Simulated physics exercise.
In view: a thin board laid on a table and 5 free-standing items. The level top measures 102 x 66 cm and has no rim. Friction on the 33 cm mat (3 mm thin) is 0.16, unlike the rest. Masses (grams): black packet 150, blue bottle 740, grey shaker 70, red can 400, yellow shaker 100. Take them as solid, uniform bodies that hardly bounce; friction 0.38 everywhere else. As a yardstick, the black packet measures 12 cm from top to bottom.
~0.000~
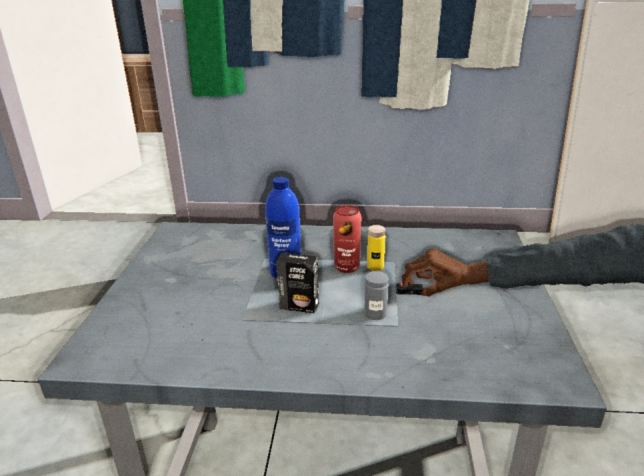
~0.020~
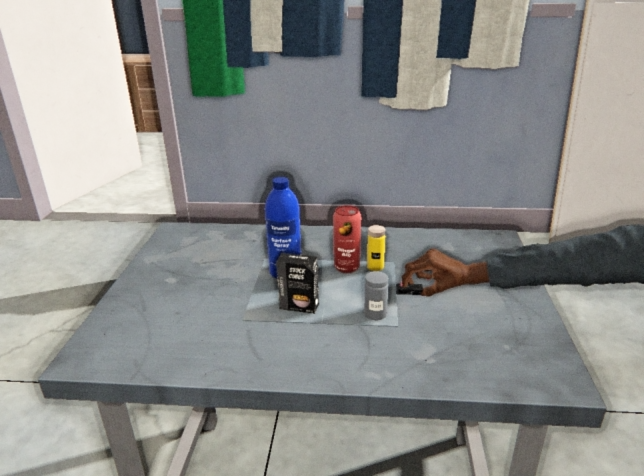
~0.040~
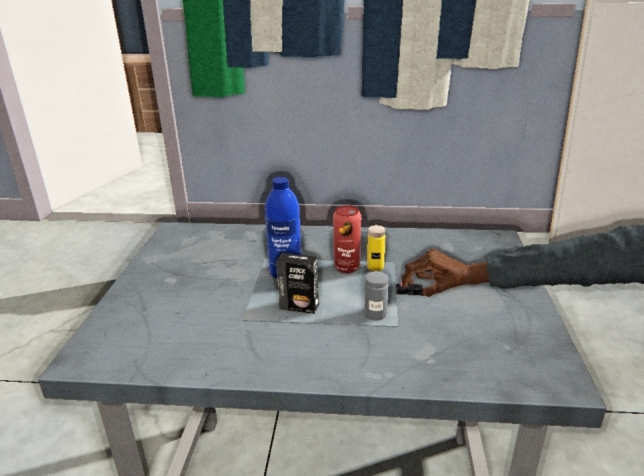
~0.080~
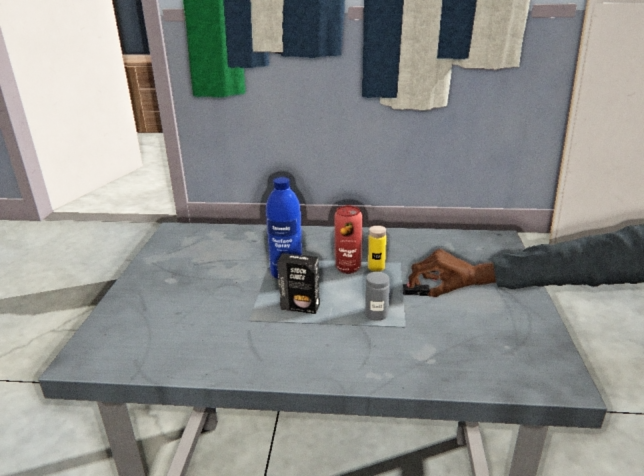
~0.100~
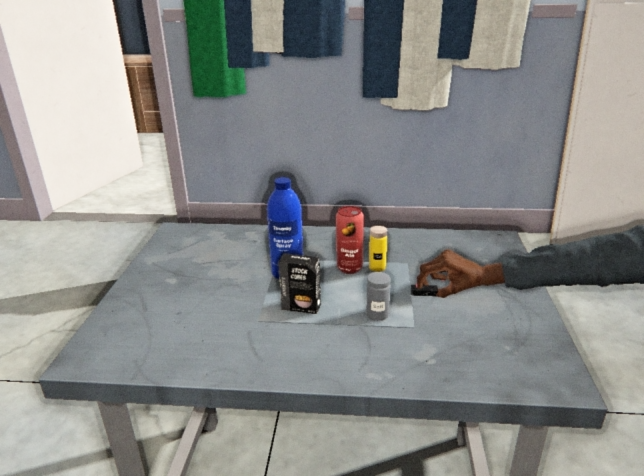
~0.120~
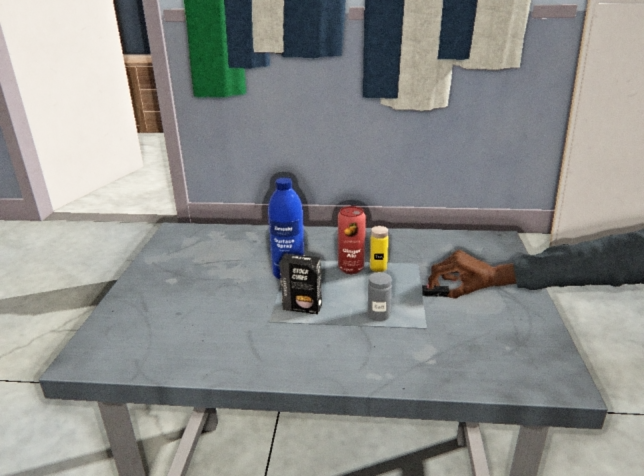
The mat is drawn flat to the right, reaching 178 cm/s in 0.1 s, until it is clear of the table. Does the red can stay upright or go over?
The red can stays upright.
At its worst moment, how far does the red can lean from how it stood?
Up to 12°.
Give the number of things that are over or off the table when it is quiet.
In all, 1.
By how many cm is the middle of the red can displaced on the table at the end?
Some 5 cm.
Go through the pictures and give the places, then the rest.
Mat out by 0 cm; red can (347, 240); black packet (298, 283), in the first picture.
Mat out by 0 cm; grey shaker (376, 296); yellow shaker (376, 248), in the second picture.
Mat out by 0 cm; black packet (298, 284); blue bottle (283, 228), in the third picture.
Mat out by 1 cm; grey shaker (377, 296); yellow shaker (377, 249), in the fourth picture.
Mat out by 3 cm; black packet (300, 284); blue bottle (285, 228), in the fifth picture.
Mat out by 6 cm; red can (351, 241); grey shaker (379, 297), in the sixth picture.
After 0.32 s, mat out by 41 cm; red can 6° off upright near (374, 241); grey shaker moved 6 cm; yellow shaker moved 6 cm.
After 0.52 s, mat out by 77 cm; red can 8° off upright near (374, 241); yellow shaker 25° off upright; grey shaker moved 6 cm.
In the end (1.7 s), toppled on the table, yellow shaker; the other 4 under 6 cm from the start. At the end, from the last picture's camera, red can near (370, 243).
